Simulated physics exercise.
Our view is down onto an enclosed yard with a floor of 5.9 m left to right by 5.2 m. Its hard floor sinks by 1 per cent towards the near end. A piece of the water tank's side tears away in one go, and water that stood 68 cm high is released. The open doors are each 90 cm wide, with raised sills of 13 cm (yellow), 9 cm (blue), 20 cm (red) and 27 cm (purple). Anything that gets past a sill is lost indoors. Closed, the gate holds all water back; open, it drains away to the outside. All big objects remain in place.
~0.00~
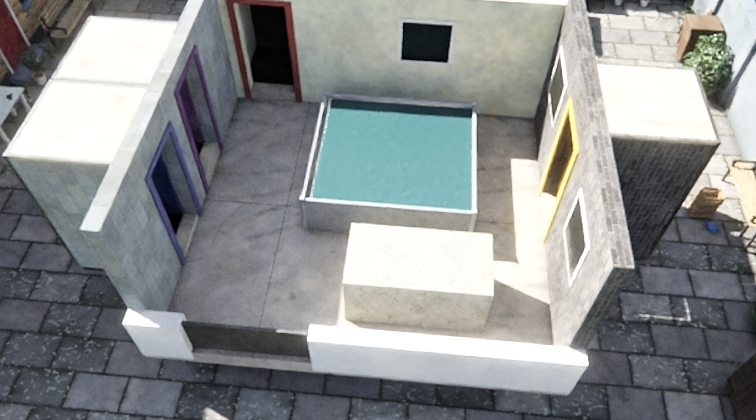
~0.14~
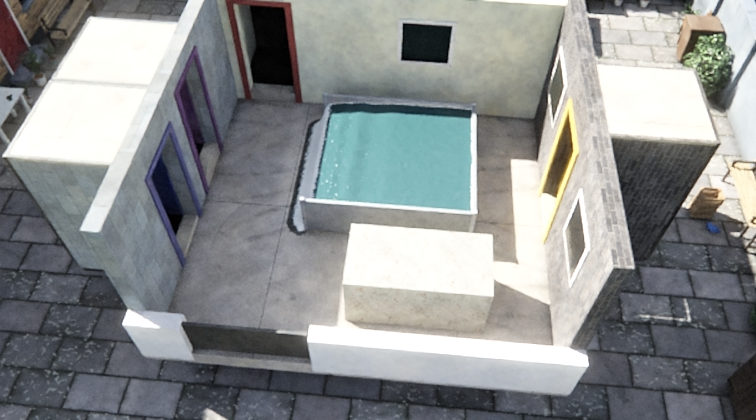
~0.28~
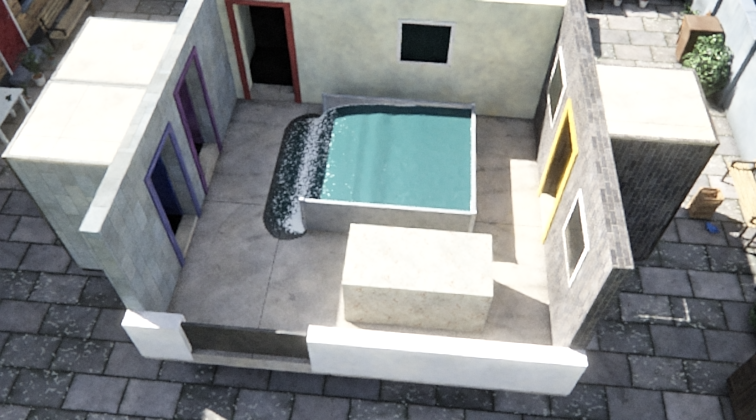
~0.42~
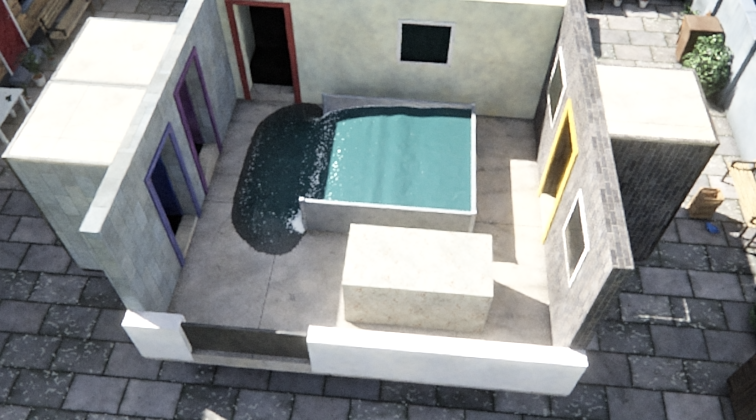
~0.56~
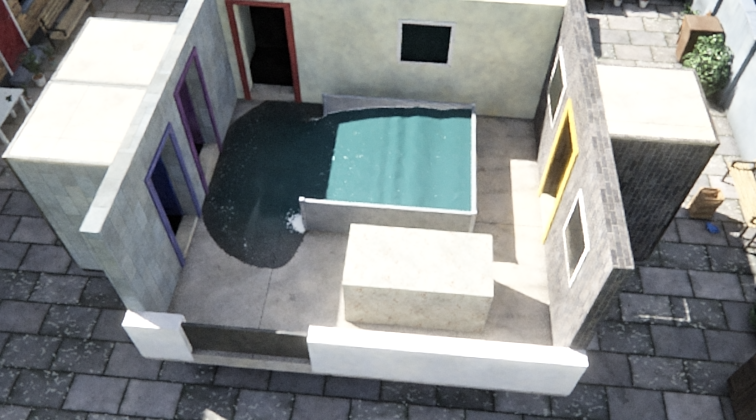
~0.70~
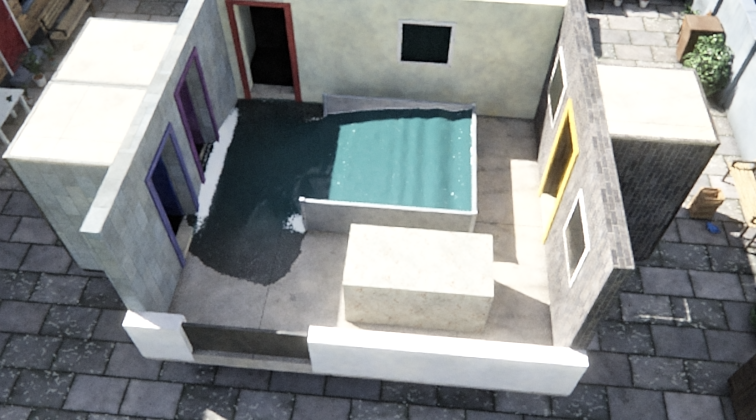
Teal water sits still in a raised rectangular tank inside a walled yard, then pours out as the tank's left side gives way. It spreads across the paved floor in a dark, rounded sheet, reaches the left wall by the purple and blue doorways, and creeps toward the near end.
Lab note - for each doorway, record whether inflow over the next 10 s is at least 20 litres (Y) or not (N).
At the end, watch the yellow door: It will outstrip the limit. Watch the blue door: It will outstrip the limit. Watch the red door: It will outstrip the limit. Watch the purple door: It will outstrip the limit.
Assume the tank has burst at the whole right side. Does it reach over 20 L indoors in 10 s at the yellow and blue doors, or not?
Yellow goes beyond, blue goes beyond, judged against that limit.
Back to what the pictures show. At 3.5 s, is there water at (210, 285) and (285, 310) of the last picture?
I'd call them drenched and then drenched.
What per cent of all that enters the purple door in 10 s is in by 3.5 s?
Share: ~ 100 %.
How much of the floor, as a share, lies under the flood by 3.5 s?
Wet share: About 65 %.
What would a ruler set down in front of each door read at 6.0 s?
Yellow 10 cm, blue 19 cm, red 11 cm, purple 13 cm.
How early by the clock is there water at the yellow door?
Yellow 4.5 s.
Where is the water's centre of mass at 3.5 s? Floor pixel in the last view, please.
Around (303, 191) in the last picture.
After 1.4 s water covers 40 % of the floor and is deepest (50 cm) near (214, 173); yellow door not reached, blue door 26 cm at the sill, 38 L in, red door 24 cm at the sill, 1 L in, purple door 49 cm at the sill, 63 L in.
After 2.2 s water covers 40 % of the floor and is deepest (50 cm) near (217, 166); yellow door not reached, blue door 28 cm at the sill, 127 L in, red door 37 cm at the sill, 44 L in, purple door 49 cm at the sill, 161 L in.
After 3.5 s water covers 65 % of the floor and is deepest (42 cm) near (165, 325); yellow door not reached, blue door 21 cm at the sill, 239 L in, red door 33 cm at the sill, 160 L in, purple door 31 cm at the sill, 251 L in.
After 6.0 s water covers 95 % of the floor and is deepest (36 cm) near (547, 370); yellow door 10 cm at the sill, 0 L in, blue door 19 cm at the sill, 301 L in, red door 11 cm at the sill, 195 L in, purple door 13 cm at the sill, 257 L in.
After 10.0 s water covers 100 % of the floor and is deepest (20 cm) near (534, 369); yellow door 16 cm at the sill, 45 L in, blue door 15 cm at the sill, 385 L in, red door 14 cm at the sill, 195 L in, purple door 15 cm at the sill, 257 L in.
